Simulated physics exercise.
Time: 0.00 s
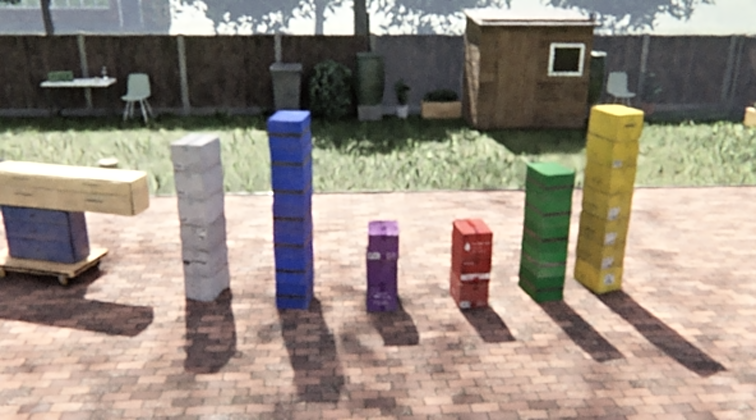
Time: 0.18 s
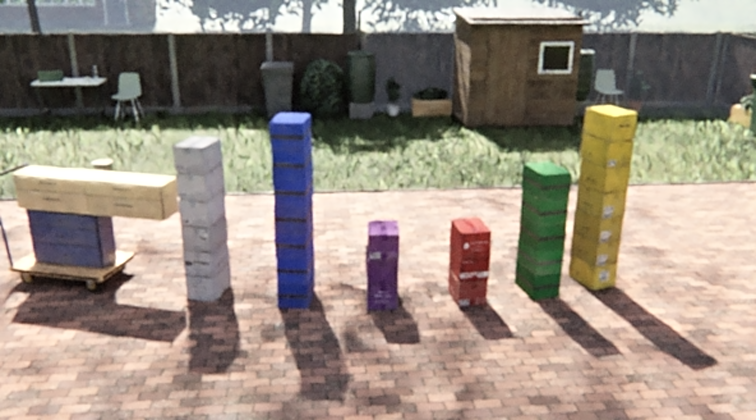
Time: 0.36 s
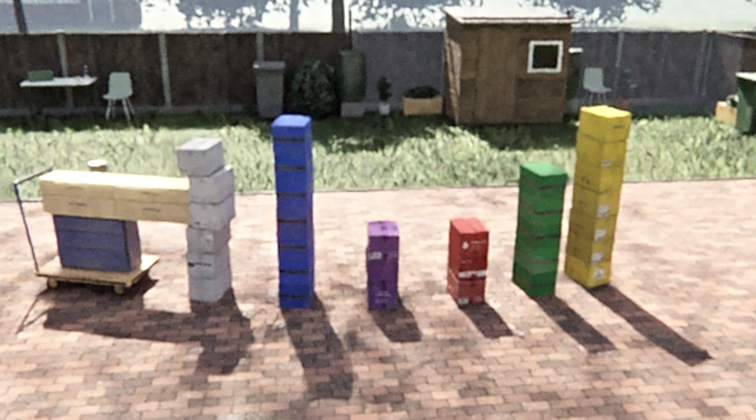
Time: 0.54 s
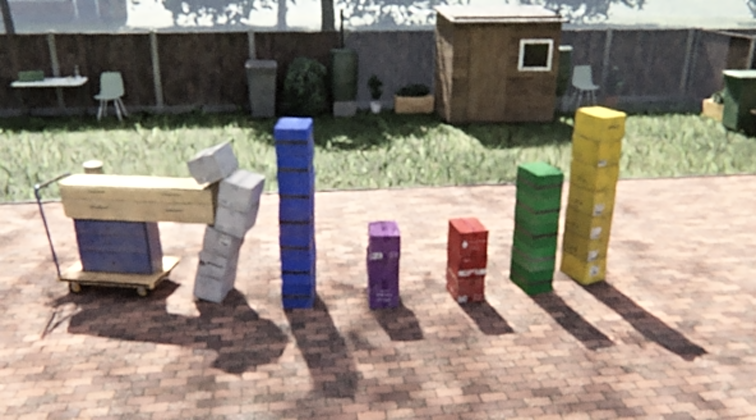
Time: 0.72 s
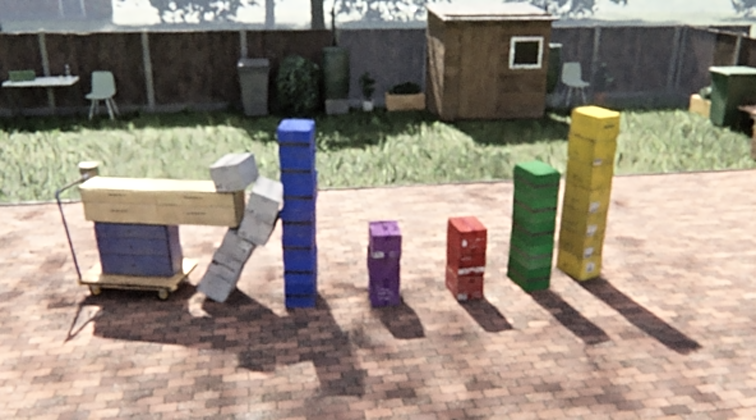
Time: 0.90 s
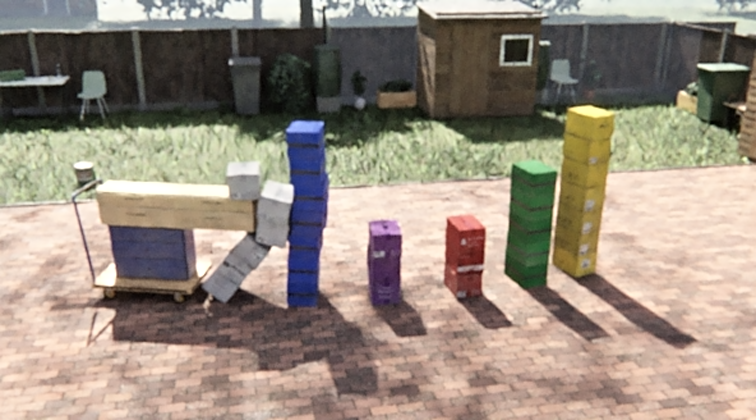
In this clip, an unattended trolley carrying a long wooden load rolls right into the pale pile of cartons, one of several coloured piles on brick paving; the pale pile tilts and buckles against the blue one, which shifts slightly.
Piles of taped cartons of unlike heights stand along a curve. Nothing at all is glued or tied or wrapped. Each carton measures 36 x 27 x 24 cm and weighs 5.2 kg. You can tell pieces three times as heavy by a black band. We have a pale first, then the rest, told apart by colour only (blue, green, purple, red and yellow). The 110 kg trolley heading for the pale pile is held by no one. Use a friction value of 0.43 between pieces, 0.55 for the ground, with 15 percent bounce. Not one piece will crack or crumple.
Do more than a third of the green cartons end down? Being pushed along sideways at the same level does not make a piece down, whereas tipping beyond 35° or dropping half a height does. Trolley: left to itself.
No.
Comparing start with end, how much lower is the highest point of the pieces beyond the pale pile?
Lower by close to 0 cm.
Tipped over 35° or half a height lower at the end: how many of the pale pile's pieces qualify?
The count is 6.
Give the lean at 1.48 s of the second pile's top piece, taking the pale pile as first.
Measured from upright, roughly 30°.
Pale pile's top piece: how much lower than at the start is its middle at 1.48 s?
Roughly 10 cm lower.
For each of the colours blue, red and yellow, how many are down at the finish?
By colour: Blue 7, red 2, yellow 0.
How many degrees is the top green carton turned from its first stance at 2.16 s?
0°.
After 1.48 s, 6 of the pale pile down; none of the 5 green cartons down (0 of 25 in all colours); top green carton unmoved; top blue carton 27° from how it stood, 12 cm lower.
After 2.16 s, 6 of the pale pile down; none of the 5 green cartons down (7 of 25 in all colours); top green carton unmoved; top blue carton 64° from how it stood, 1.15 m lower.
In the end (3.8 s), 6 of the pale pile down; none of the 5 green cartons down (12 of 25 in all colours); top green carton unmoved; top blue carton upside down. That is 0 per cent. From the last view, middles, top green carton near (534, 179), top blue carton near (664, 300).
